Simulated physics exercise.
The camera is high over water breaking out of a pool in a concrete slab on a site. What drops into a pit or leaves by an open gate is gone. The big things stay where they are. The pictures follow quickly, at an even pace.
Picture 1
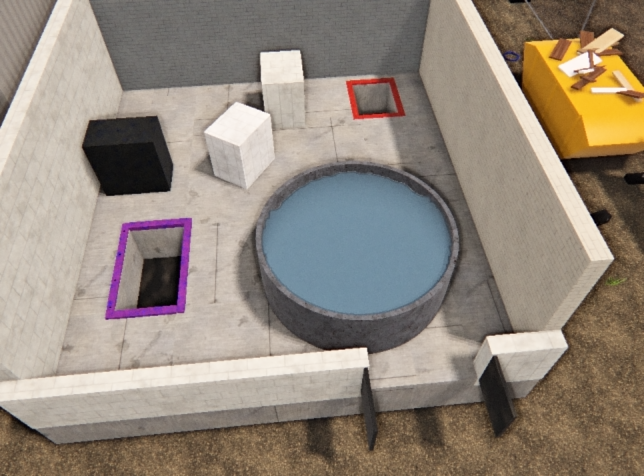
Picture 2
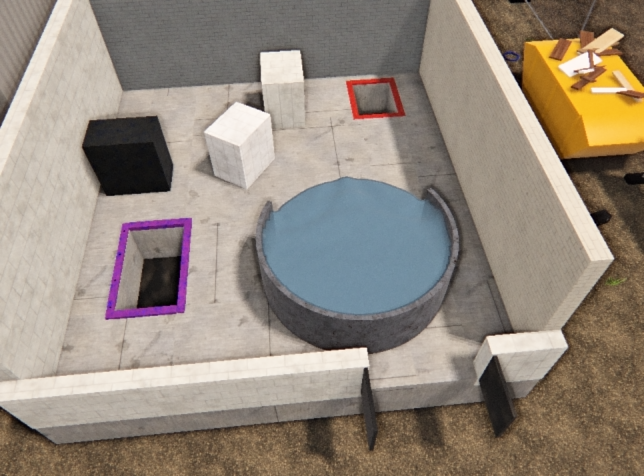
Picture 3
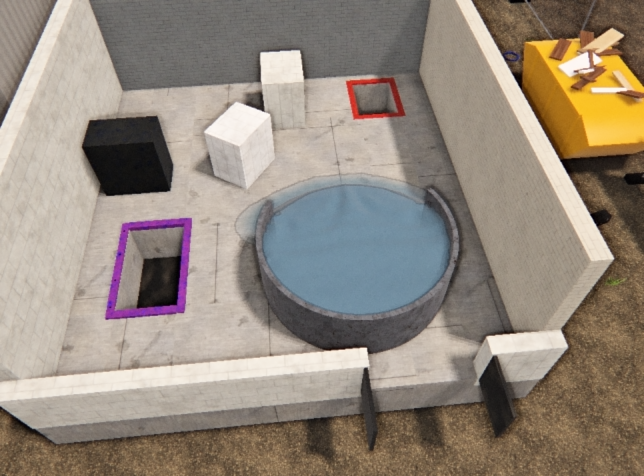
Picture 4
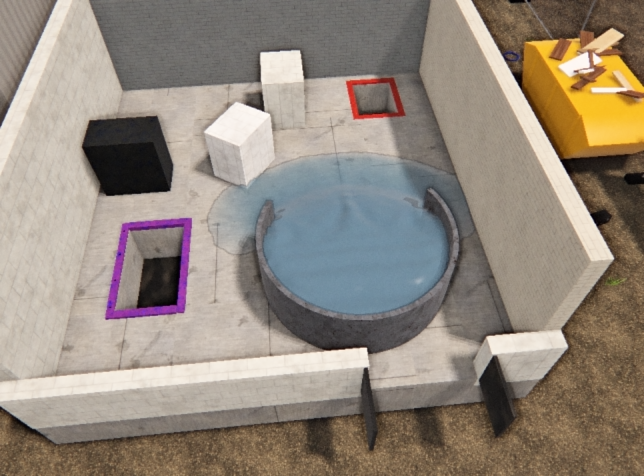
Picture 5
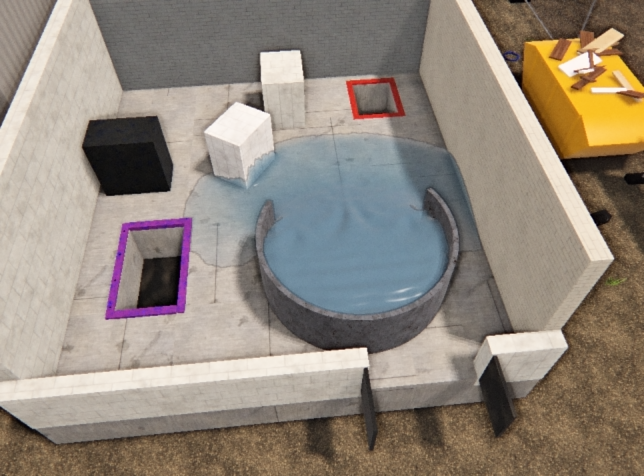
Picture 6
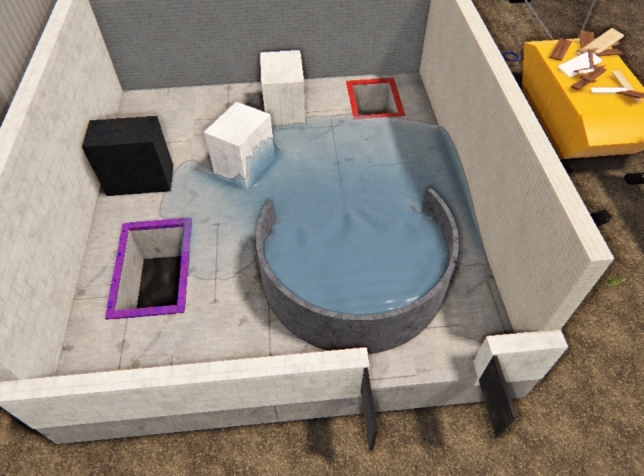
In the video, part of a round pool's wall on the far side opens inside a concrete enclosure, and blue water pours out, spreading in a widening sheet across the floor and around the nearer white block.
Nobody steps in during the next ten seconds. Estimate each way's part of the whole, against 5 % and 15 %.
The gate takes under 5 %; the red pit takes over 15 %; the purple pit takes under 5 %.
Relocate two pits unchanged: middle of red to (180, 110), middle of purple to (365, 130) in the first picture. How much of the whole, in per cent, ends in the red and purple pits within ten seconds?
Roughly, in per cent: Red 20, purple 45.
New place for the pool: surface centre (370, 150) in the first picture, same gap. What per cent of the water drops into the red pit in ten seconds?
In per cent: Red 65.
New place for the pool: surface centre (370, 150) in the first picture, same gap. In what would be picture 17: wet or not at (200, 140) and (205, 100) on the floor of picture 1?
In turn: Under water, flooded.
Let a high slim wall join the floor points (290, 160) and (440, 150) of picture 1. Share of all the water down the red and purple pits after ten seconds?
Per cent: Red 8, purple 15.
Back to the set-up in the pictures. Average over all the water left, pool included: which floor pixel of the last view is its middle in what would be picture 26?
Close to (290, 176).
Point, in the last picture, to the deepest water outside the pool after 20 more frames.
Near (117, 117).
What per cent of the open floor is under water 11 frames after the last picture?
Near 70 in a hundred.
A moment on, water covers 55 % of the floor; the gate 0 %, the red pit 2 %, the purple pit 0 %.
Next, water covers 70 % of the floor; the gate 0 %, the red pit 13 %, the purple pit 0 %.
Then, water covers 80 % of the floor; the gate 0 %, the red pit 32 %, the purple pit 1 %.
Later, water covers 95 % of the floor; the gate 0 %, the red pit 47 %, the purple pit 2 %.
In the end, water covers 100 % of the floor; the gate 1 %, the red pit 55 %, the purple pit 2 %.
